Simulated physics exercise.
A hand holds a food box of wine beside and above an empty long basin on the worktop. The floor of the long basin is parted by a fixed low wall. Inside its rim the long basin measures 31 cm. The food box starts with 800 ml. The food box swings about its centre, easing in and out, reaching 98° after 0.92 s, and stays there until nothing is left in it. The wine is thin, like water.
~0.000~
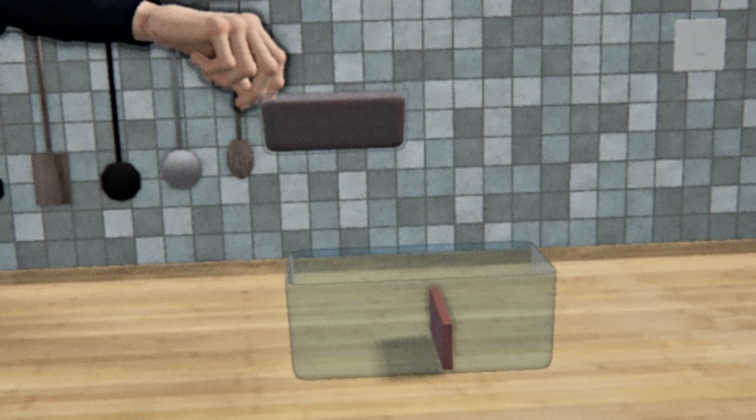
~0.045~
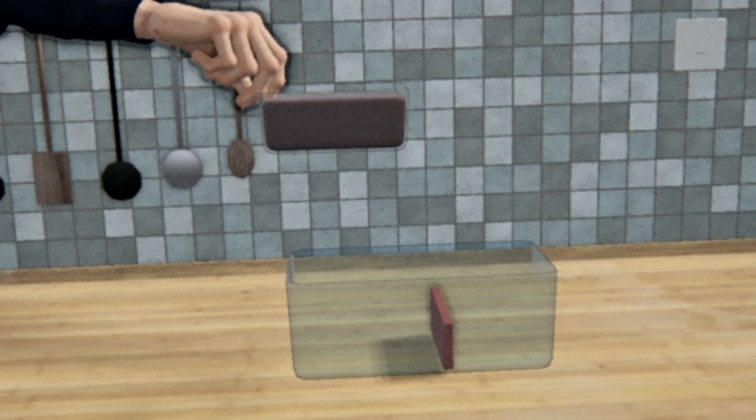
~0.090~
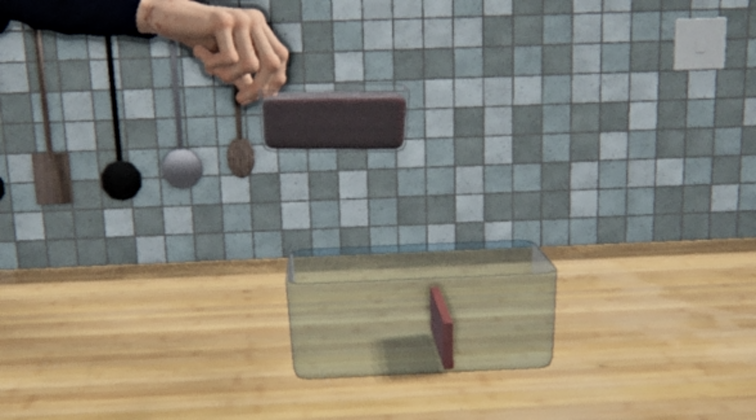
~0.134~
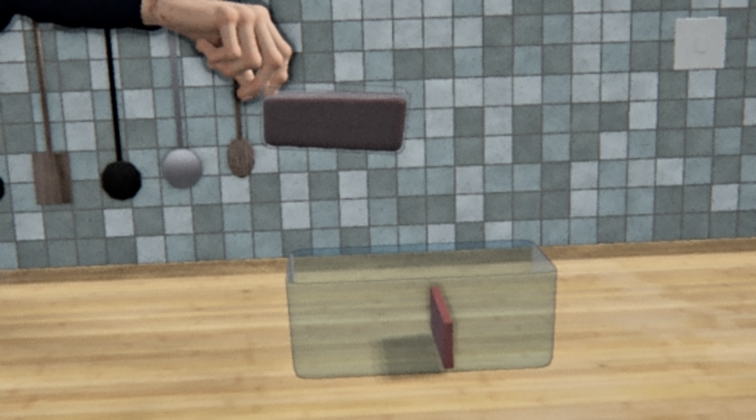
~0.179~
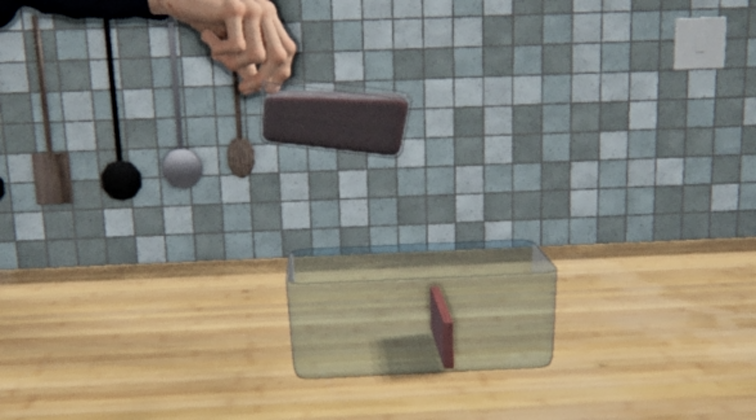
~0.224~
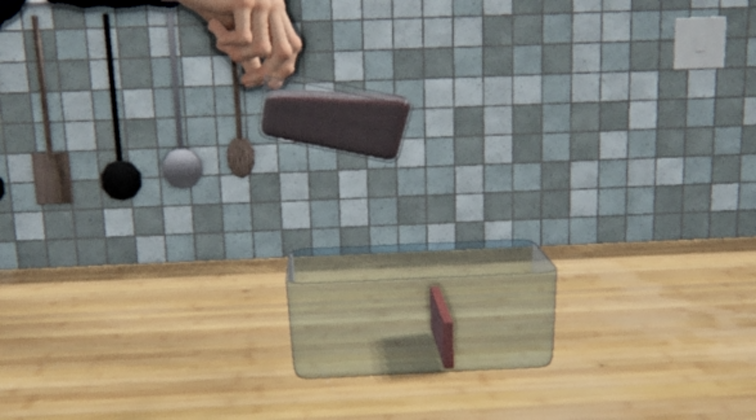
The video shows a hand beside a dark rectangular box above a clear, empty long basin with a red upright piece inside, on a wooden worktop; the box gradually tilts, its right end lowering, as the hand shifts slightly right.
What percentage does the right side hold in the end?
Roughly 71 per cent is past the wall.
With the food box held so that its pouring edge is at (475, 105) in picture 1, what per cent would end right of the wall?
Then about 75 per cent.
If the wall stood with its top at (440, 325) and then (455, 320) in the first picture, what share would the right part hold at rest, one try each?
In turn about 60 and 60 per cent.
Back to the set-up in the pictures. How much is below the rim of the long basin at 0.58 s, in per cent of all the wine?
Some 14 per cent.
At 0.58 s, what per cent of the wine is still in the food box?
Some 36 per cent.
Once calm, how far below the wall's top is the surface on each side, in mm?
Left about 50 mm, right about 24 mm.
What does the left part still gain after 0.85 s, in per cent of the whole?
Near 12 in a hundred.
After 0.58 s the tilt is 69° and 36 per cent is still to pour, 1 is left of the wall and 14 right of it.
After 0.85 s the tilt is 96° and 7 per cent is still to pour, 10 is left of the wall and 71 right of it.
After 1.12 s the tilt is 98° and 1 per cent is still to pour, 20 is left of the wall and 71 right of it.
After 1.42 s the tilt is 98° and 0 per cent is still to pour, 22 is left of the wall and 71 right of it.
In the end 22 per cent lies left of the wall, 71 right of it and 7 outside.
